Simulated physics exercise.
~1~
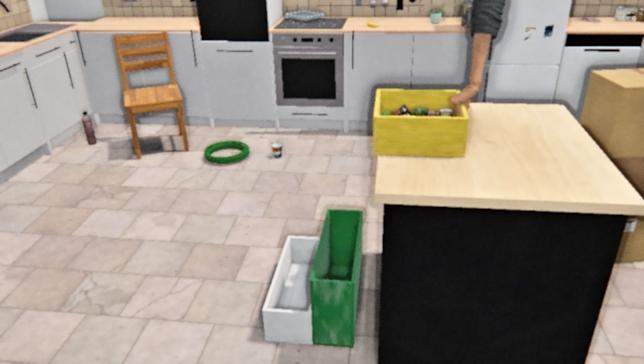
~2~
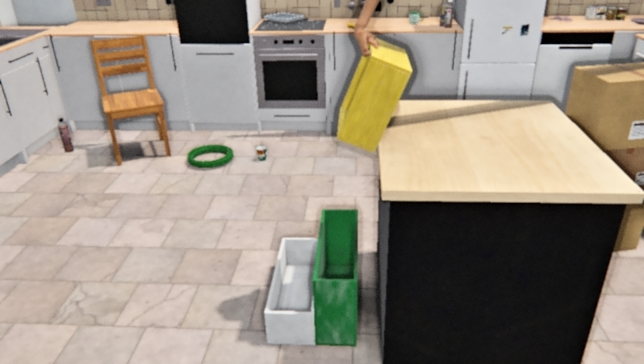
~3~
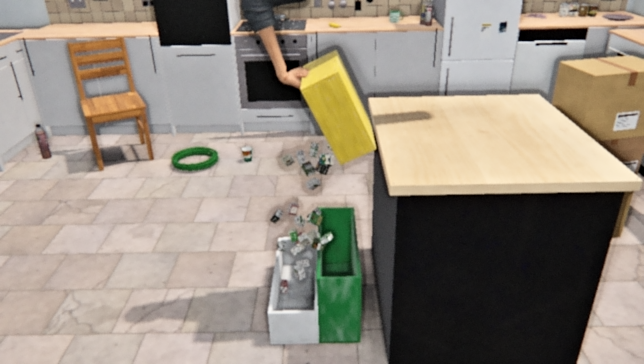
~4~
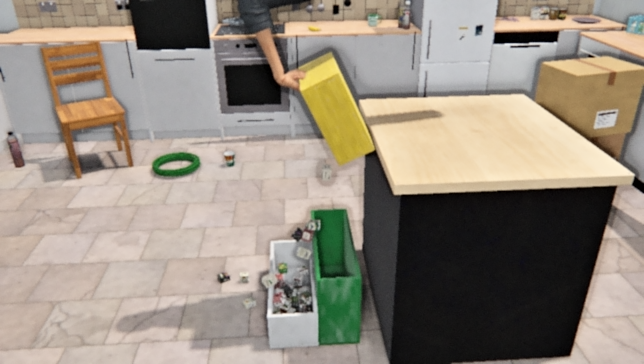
The footage shows a hand tipping a yellow box over the edge of a kitchen bench, spilling small cartons toward a green bin and a white trough on the tiled floor; most gather in the white trough, while a few lie on the floor beyond it.
